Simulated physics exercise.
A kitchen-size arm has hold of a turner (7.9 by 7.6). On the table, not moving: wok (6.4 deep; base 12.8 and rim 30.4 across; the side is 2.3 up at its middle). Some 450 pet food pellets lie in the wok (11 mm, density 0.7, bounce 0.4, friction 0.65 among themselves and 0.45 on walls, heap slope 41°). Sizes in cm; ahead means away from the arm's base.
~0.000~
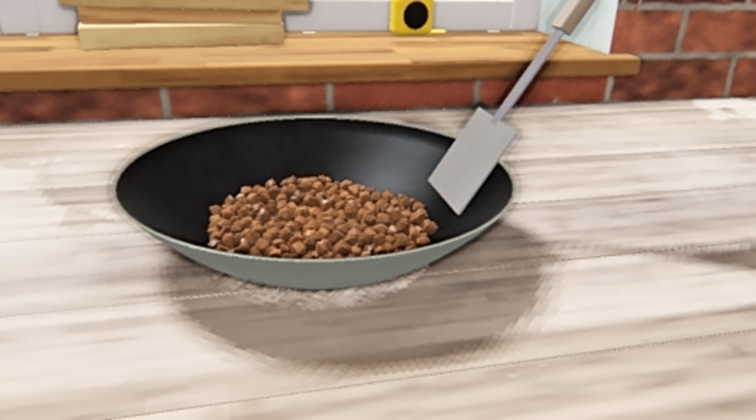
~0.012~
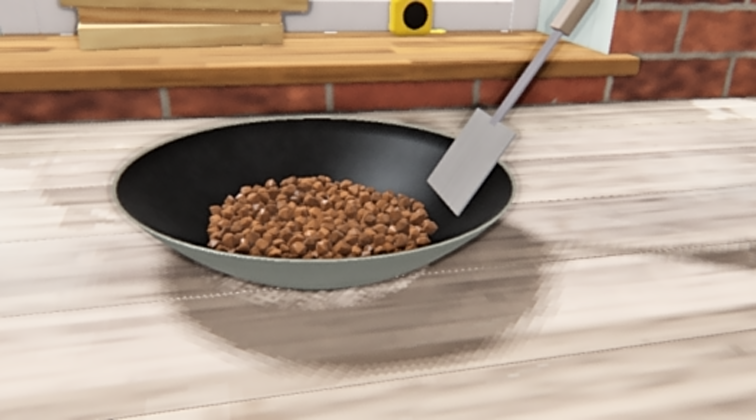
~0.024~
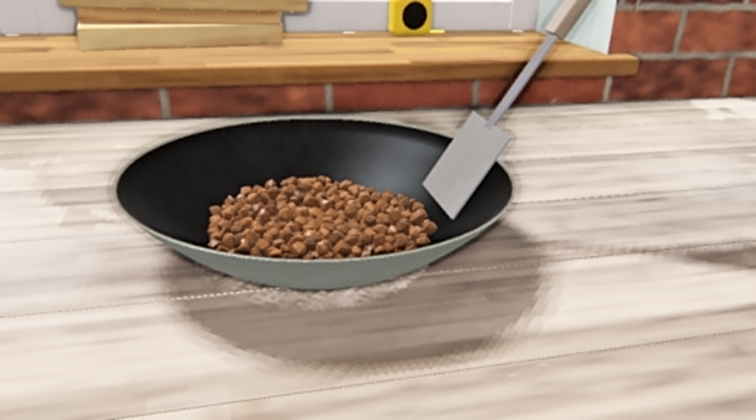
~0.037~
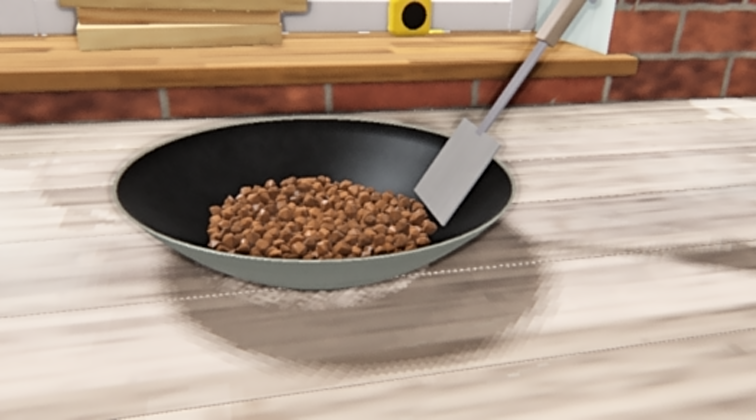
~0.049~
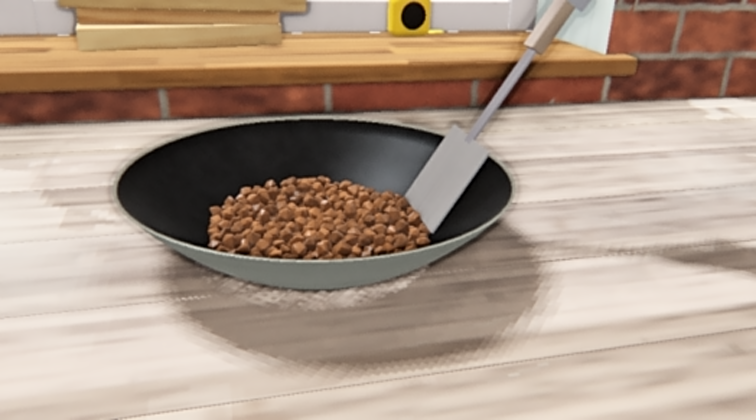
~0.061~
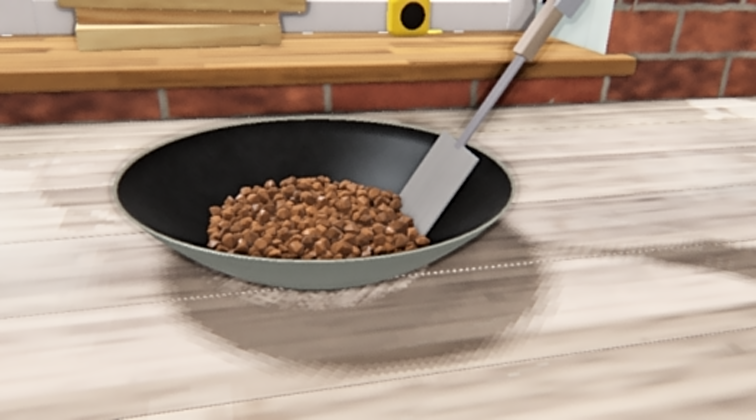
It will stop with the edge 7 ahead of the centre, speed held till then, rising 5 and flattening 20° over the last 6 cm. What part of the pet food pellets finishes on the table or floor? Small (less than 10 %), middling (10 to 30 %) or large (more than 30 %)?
Answer: Small; less than 10 % of the pet food pellets finish on the table or floor.
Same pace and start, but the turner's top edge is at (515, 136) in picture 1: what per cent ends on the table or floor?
About 5 per cent.
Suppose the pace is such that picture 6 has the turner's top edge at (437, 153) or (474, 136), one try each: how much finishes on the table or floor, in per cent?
About 20 and 0 per cent.
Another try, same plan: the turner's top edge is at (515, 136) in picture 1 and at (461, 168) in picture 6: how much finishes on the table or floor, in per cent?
About 10 per cent.
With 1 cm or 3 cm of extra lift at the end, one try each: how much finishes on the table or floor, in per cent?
About 0 and 0 per cent.
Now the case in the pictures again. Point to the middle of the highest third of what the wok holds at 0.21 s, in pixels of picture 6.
At about (231, 206).
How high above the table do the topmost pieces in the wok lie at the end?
Roughly 7.5 cm.
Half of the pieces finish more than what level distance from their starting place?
Roughly 4 cm.
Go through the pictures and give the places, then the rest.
The turner top edge at (497, 119), sloping 57°; upper third of the load around (317, 216), from x 215 to 430, top at y 180; 449 in the wok, in the first frame.
The turner top edge at (496, 120), sloping 57°; upper third of the load around (317, 216), from x 215 to 430, top at y 180, in the second frame.
The turner top edge at (491, 124), sloping 57°; upper third of the load around (317, 217), from x 215 to 430, top at y 180, in the third frame.
The turner top edge at (482, 131), sloping 57°; upper third of the load around (317, 217), from x 215 to 430, top at y 180, in the fourth frame.
The turner top edge at (471, 138), sloping 57°; upper third of the load around (318, 217), from x 215 to 425, top at y 180, in the fifth frame.
The turner top edge at (461, 144), sloping 57°; upper third of the load around (320, 219), from x 215 to 425, top at y 180; 449 in the wok, in the sixth frame.
After 0.13 s, sloping 57°, highest piece 11 above the table; 448 in the wok, 1 on the blade or in flight.
After 0.21 s, sloping 51°, highest piece 23 above the table; 447 in the wok, 2 on the blade or in flight.
After 0.44 s, sloping 37°, highest piece 28 above the table; 435 in the wok, 9 on the table or floor, 5 on the blade or in flight.
After 1.49 s, sloping 37°, highest piece 7 above the table; 435 in the wok, 14 on the table or floor.
In the end, 435 in the wok, 14 on the table or floor. That is 3 % on the table or floor.
